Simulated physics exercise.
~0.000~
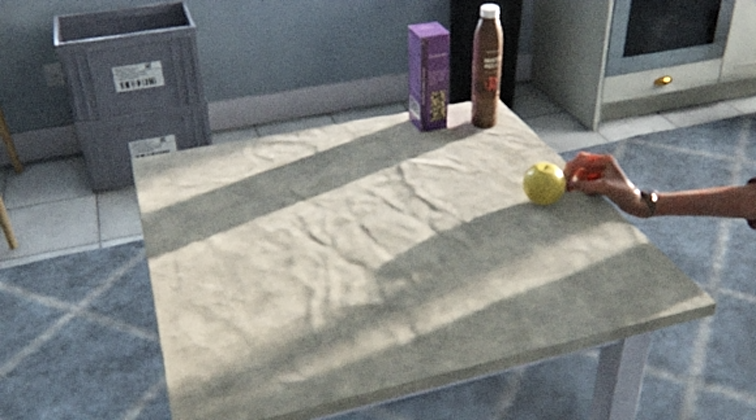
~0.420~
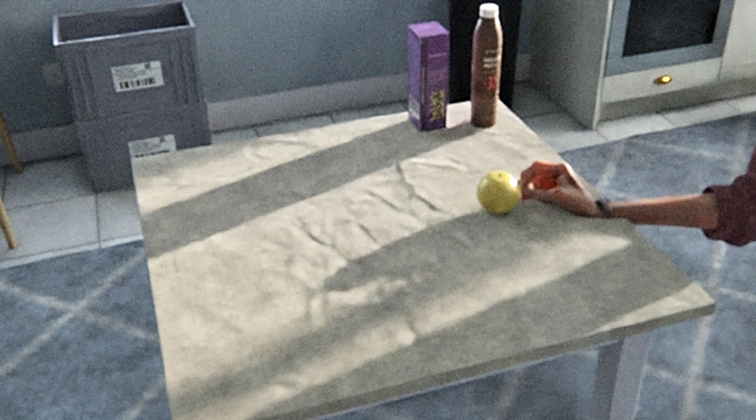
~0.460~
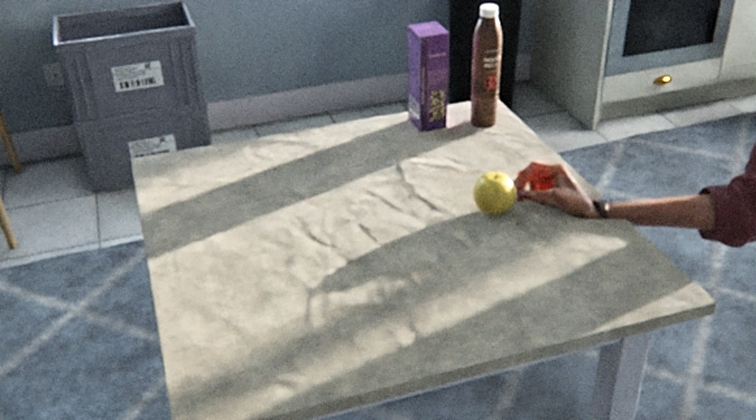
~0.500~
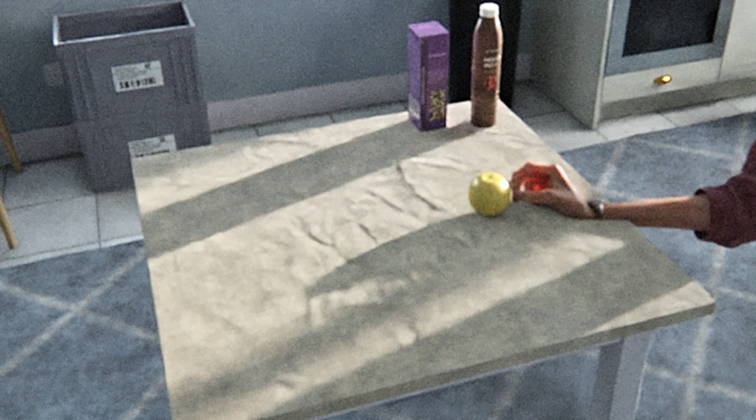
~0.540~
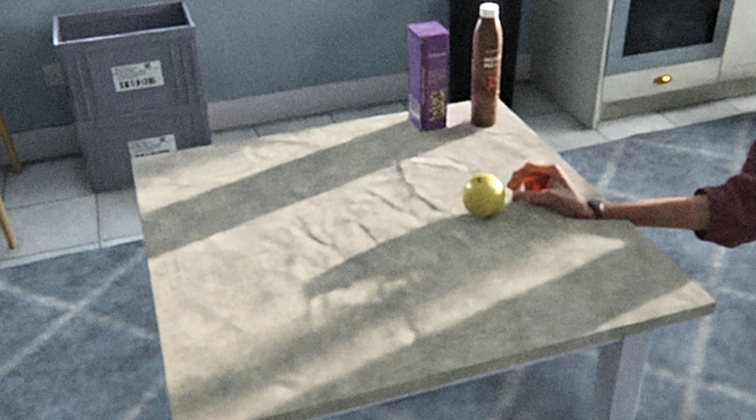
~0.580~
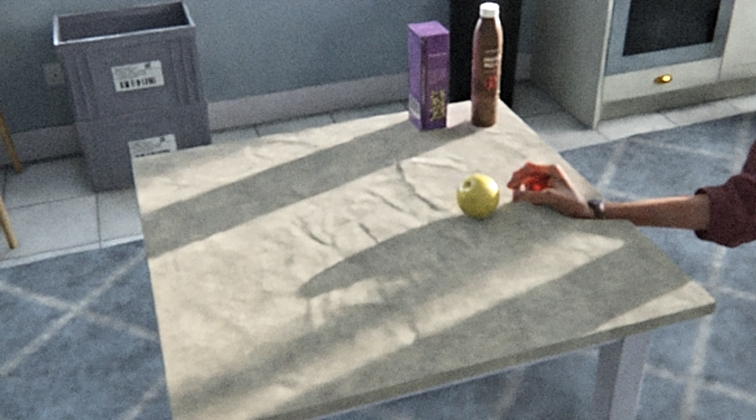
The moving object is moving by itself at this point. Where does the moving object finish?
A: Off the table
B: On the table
Option B: On the table.
After 0.78 s, yellow apple rolled about its own width near (452, 202).
After 0.98 s, yellow apple rolled about its own width near (431, 206).
After 1.28 s, yellow apple rolled well along near (409, 210).
At rest (2.0 s), moved from the start, yellow apple. Seen from the same camera at the end, yellow apple near (399, 212).
